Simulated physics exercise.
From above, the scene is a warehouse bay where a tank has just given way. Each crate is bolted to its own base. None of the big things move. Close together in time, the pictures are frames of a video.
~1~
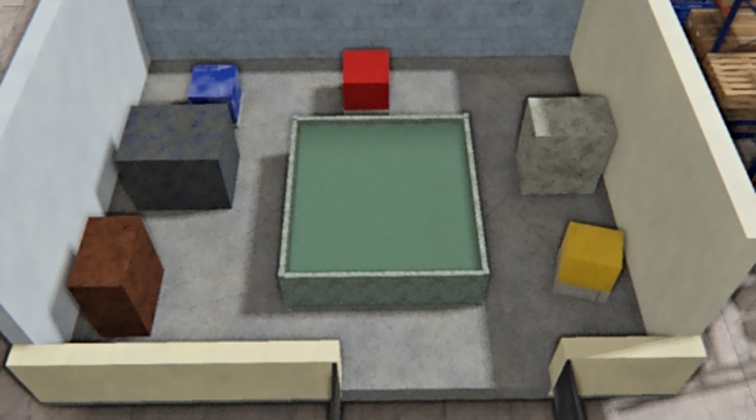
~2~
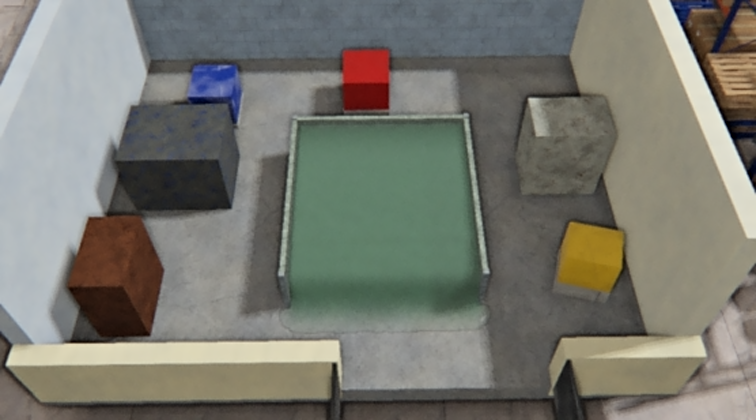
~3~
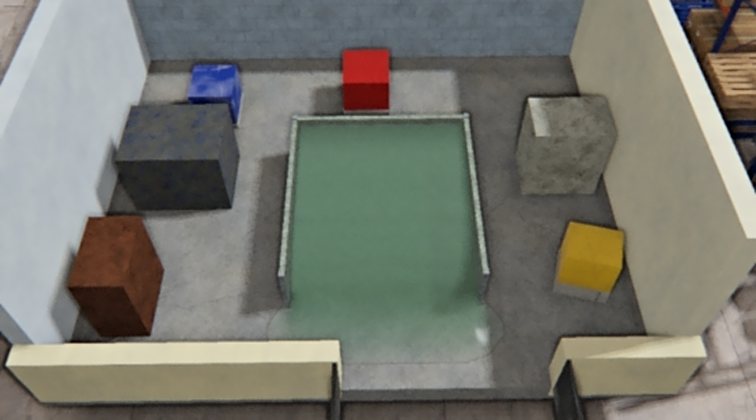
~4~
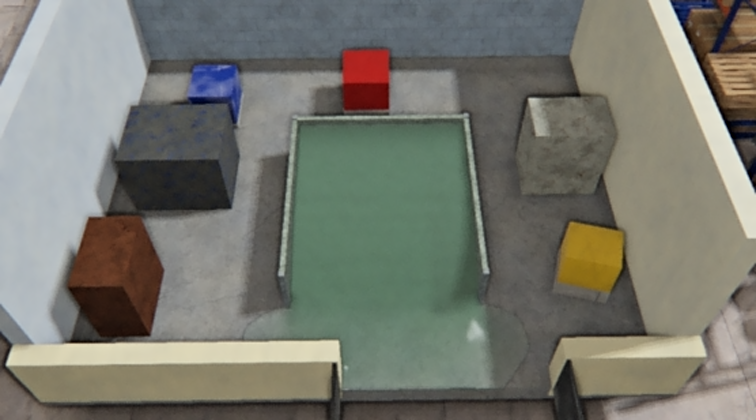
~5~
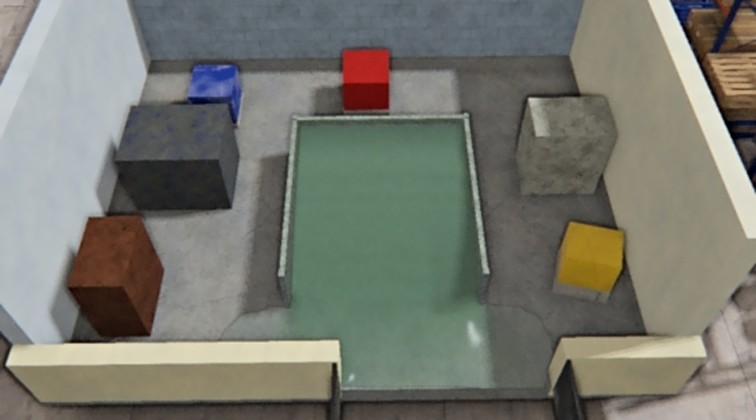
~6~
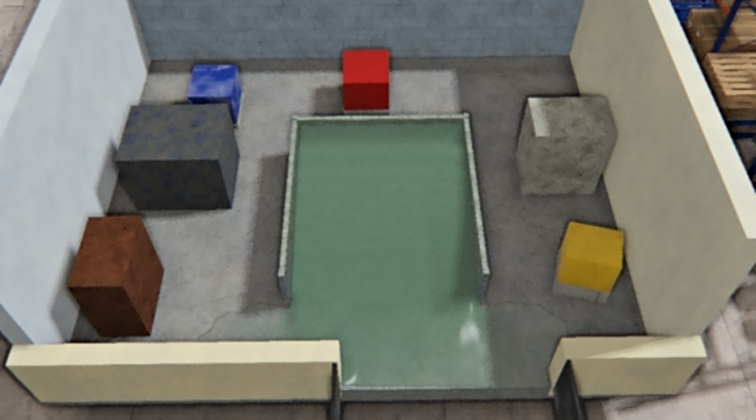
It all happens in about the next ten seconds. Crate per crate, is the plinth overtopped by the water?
Red crate - not overtopped, blue crate - not overtopped, yellow crate - not overtopped.
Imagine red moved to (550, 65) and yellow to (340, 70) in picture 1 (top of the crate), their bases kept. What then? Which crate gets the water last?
I would go with the red crate.
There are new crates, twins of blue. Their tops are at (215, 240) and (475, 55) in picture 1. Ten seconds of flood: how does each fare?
Taken as listed, the first does get flooded and the second never gets reached.
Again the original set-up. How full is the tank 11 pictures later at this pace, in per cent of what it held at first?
Estimate: Close to 40 %.
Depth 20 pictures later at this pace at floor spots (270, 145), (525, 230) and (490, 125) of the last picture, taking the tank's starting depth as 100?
Going in order, that's 0, 0 and 0 %.
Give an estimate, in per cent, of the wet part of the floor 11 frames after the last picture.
Around 25 percent of it.
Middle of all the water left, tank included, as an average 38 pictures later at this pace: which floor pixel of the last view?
Roughly at (297, 239).
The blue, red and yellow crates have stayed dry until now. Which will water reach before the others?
That's the crate marked yellow.
A moment on, water covers 20 % of the floor; the red crate not reached, the blue crate not reached, the yellow crate not reached.
Next, water covers 25 % of the floor; the red crate not reached, the blue crate not reached, the yellow crate water round its plinth.
Then, water covers 35 % of the floor; the red crate not reached, the blue crate not reached, the yellow crate water round its plinth.
Later, water covers 50 % of the floor; the red crate not reached, the blue crate water round its plinth, the yellow crate water round its plinth.
In the end, water covers 70 % of the floor; the red crate stayed above the water, the blue crate stayed above the water, the yellow crate stayed above the water.
